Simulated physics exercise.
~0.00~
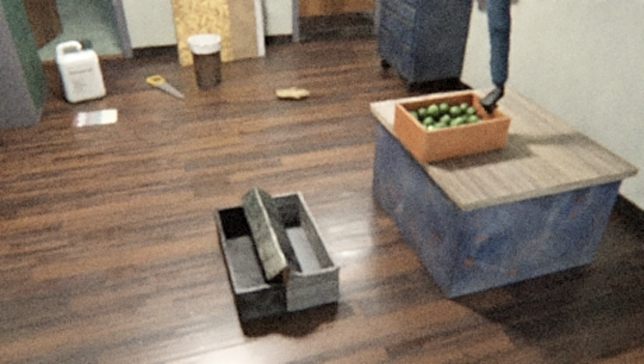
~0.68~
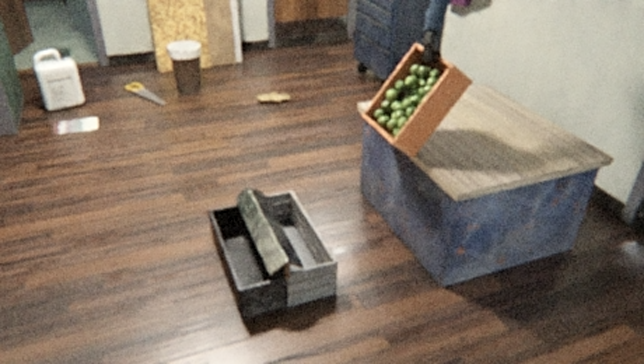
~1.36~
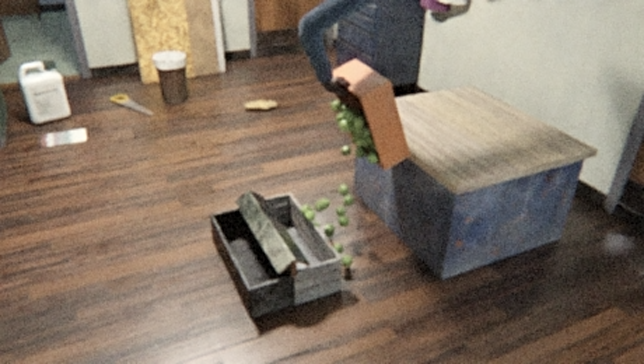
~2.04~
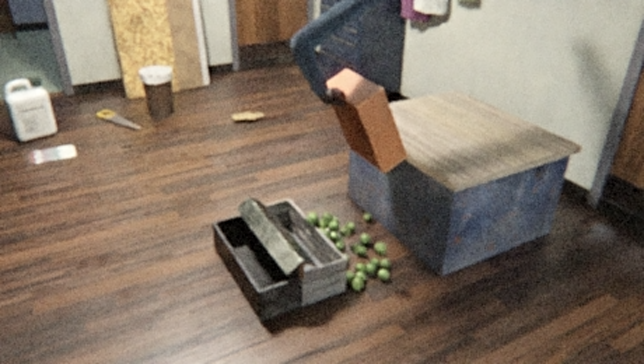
A dark blue arm tipped an orange crate of green apples over the edge of a bench until it was past upright, and the apples tumbled out, most landing on the wooden floor just short of the grey tub beside the black box.
